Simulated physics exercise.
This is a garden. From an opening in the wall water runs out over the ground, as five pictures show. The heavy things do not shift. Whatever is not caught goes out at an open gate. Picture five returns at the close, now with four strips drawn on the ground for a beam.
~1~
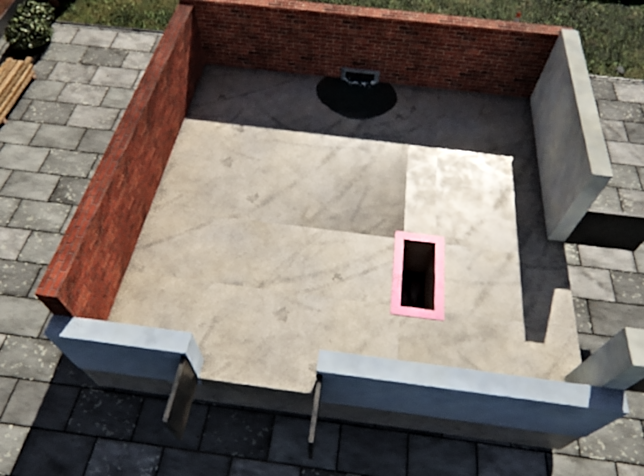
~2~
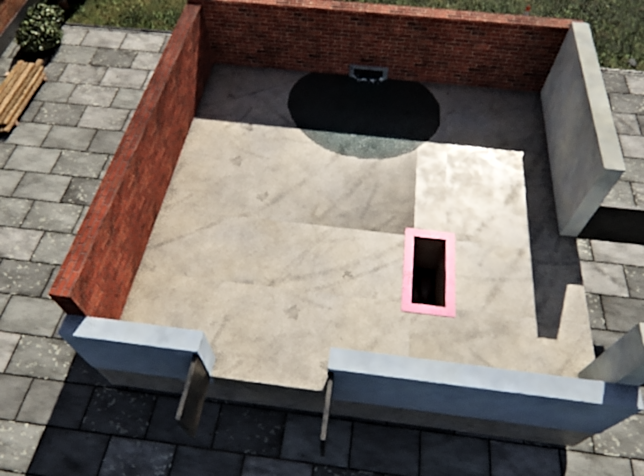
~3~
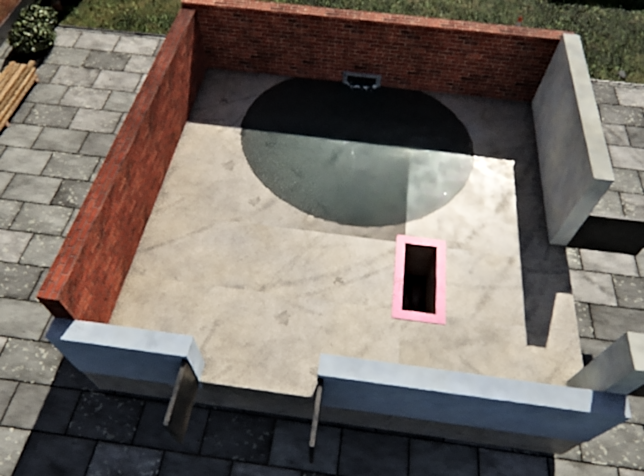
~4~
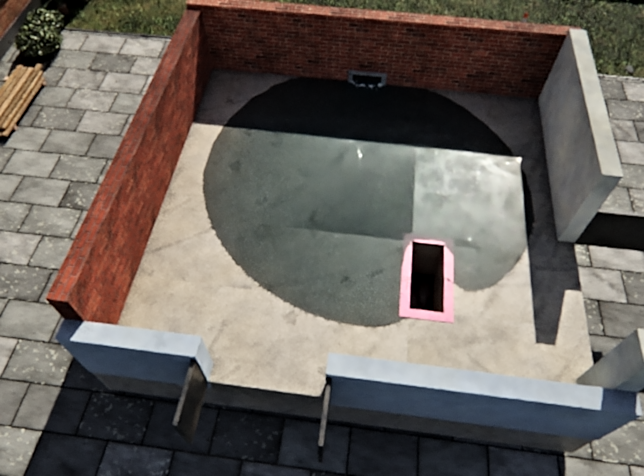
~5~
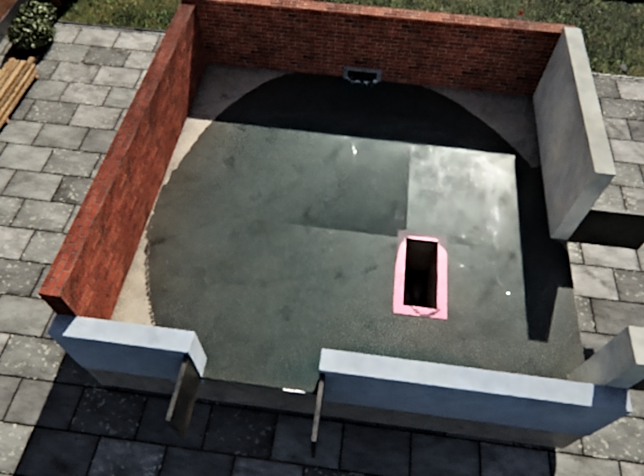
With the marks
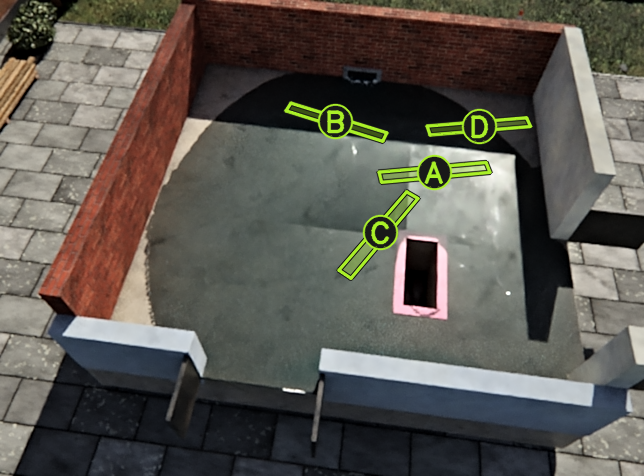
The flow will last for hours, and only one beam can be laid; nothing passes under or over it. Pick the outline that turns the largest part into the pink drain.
The best place is D.
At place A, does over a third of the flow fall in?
No.
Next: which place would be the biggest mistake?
Here it is place C.
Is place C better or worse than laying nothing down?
Place C is worse.
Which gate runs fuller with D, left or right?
The left one.
On the marked copy, A from (380, 177) to (487, 167); B from (288, 107) to (384, 137); C from (344, 274) to (412, 195); D from (428, 130) to (528, 122).
With A, about 17 % of the stream runs into the pink drain, about 83 % out by the gates.
With B, about 21 % of the stream runs into the pink drain, about 79 % out by the gates.
With C, about 12 % of the stream runs into the pink drain, about 88 % out by the gates.
With D, about 30 % of the stream runs into the pink drain, about 70 % out by the gates.
